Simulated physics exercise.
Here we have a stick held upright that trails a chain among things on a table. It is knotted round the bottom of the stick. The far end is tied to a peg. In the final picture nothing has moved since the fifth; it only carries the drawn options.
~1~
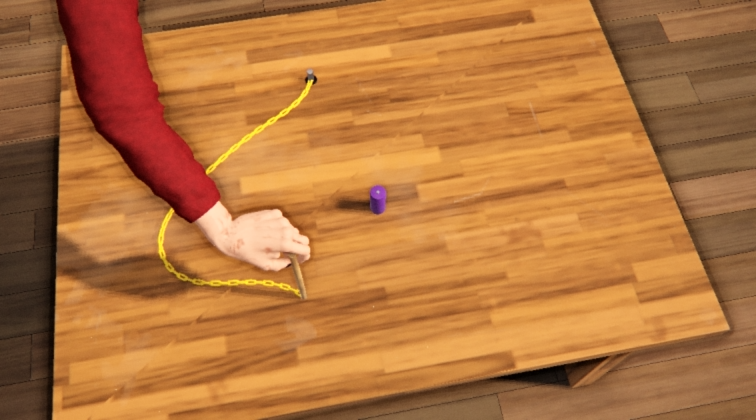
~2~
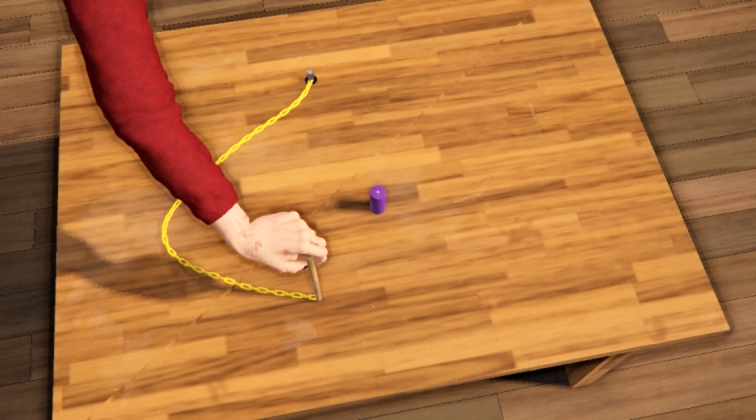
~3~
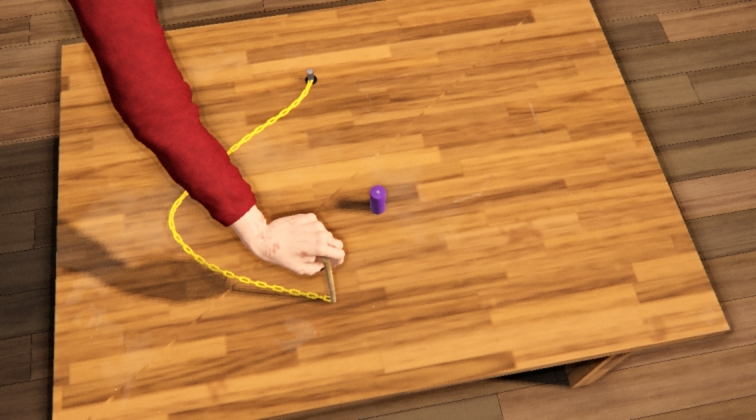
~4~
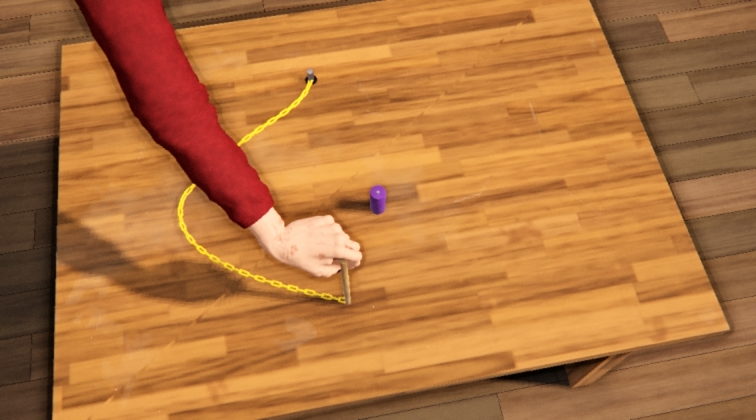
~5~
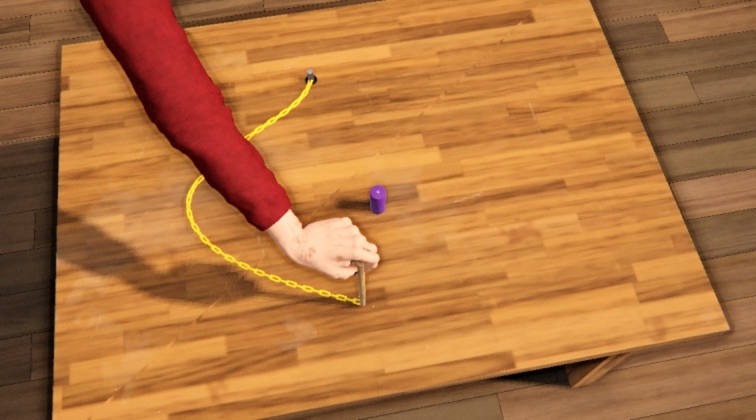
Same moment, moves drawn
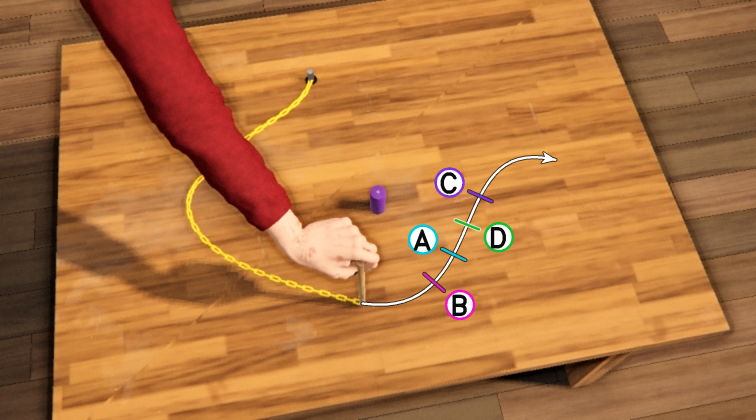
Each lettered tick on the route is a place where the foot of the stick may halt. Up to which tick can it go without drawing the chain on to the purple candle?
Mark C.
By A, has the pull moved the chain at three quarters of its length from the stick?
No.
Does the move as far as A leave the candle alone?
Yes.
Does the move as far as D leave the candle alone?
For that mark, yes.
On the marked copy, A at (454, 254); B at (434, 282); C at (480, 196); D at (467, 225); the route from (363, 304) via (466, 228) to (555, 160).
Taking C. A third of the way, foot of the stick (425, 291), middle of the chain (234, 215).
Two thirds of the way, foot of the stick (460, 242), middle of the chain (258, 216).
When it is over, foot of the stick (480, 197), middle of the chain (279, 211); nothing has been touched.
As for the rest, A is safe but short; B is safe but short; D is safe but short.
